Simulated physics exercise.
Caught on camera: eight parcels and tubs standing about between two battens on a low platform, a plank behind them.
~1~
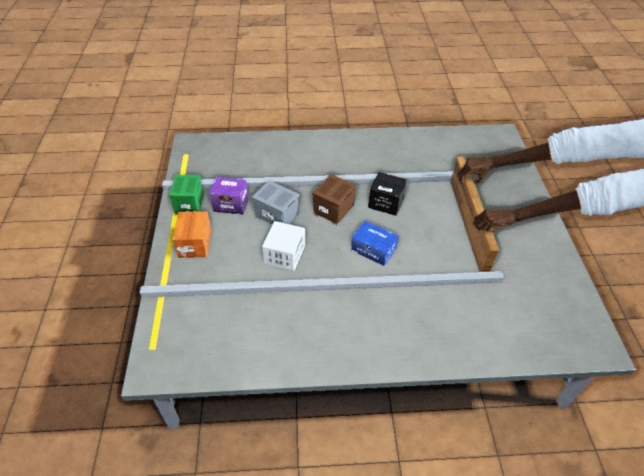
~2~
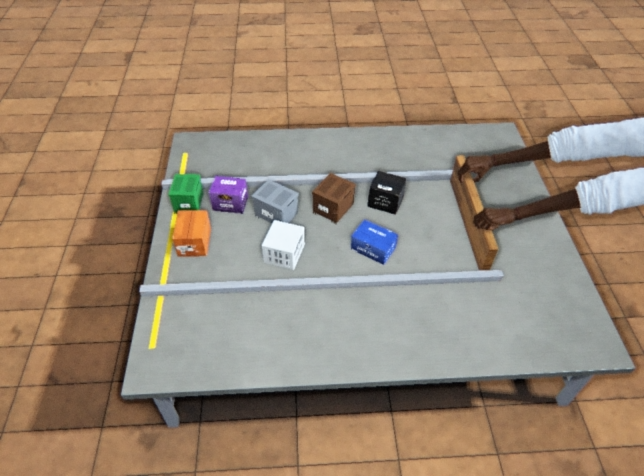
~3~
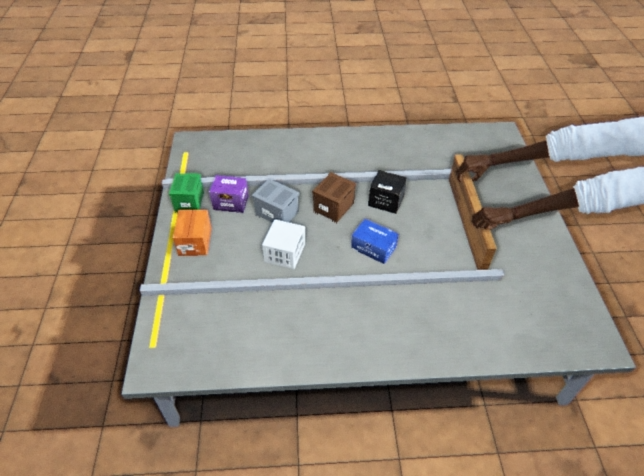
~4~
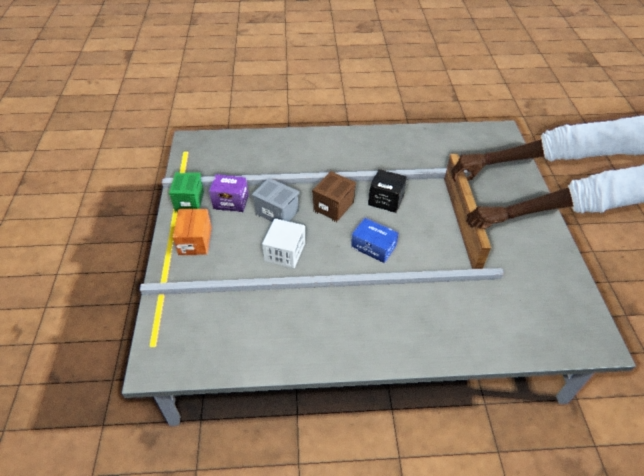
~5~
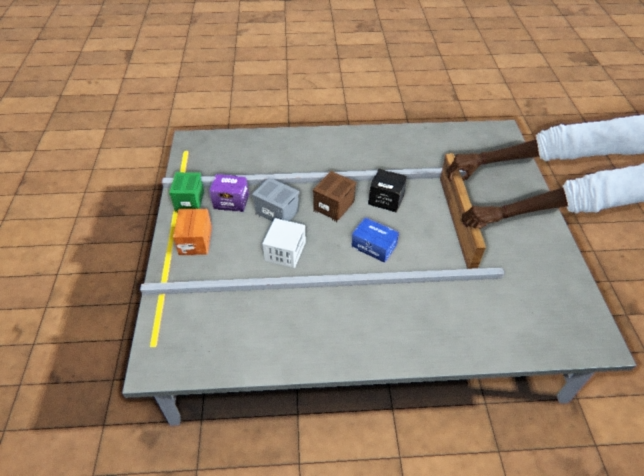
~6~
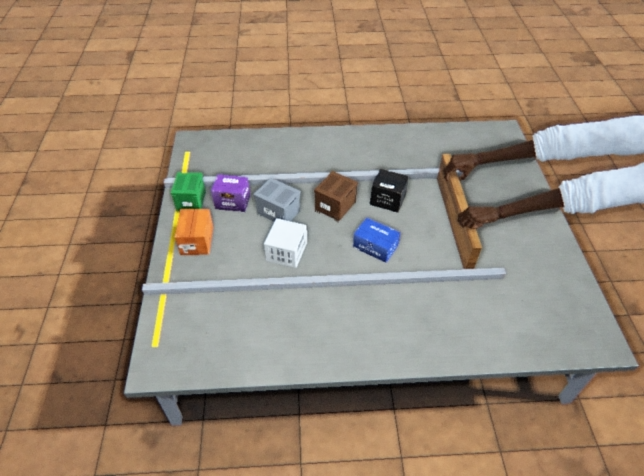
At the start, eight colourful boxes sit between two rails on a grey platform, with a yellow stripe at the left and two hands gripping a wooden plank at the right. The hands then slide the plank slightly left, still clear of the boxes, which show practically no movement.
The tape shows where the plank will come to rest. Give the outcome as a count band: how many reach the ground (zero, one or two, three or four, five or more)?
Five or more reach the ground.
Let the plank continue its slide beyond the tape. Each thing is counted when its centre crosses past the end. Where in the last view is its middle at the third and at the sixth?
Pixels in order: Roughly (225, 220), roughly (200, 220).
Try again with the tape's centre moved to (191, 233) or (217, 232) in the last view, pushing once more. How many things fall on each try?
It would be 6 and 3.
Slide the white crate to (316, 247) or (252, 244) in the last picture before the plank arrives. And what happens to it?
The white crate is gone the first time and is gone the second time.
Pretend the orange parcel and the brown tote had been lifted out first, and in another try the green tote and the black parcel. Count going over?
The first try gives 4, the second gives 4.
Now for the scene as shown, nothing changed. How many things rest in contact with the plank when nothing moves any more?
2 are in contact with it.
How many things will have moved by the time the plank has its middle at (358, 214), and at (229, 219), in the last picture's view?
I get 4 at the one place and 8 at the other.
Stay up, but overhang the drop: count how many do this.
The total here is 2.
Soon after, none off yet; green tote at rest near (189, 193); orange parcel at rest near (195, 232); purple box at rest near (231, 193).
After that, none off yet; green tote displaced a little near (183, 191); orange parcel displaced about its own width near (169, 242); purple box displaced a little near (215, 193).
In the end, the number that fall off is five or more; gone, brown tote, white crate, grey tote, purple box, orange parcel and green tote.
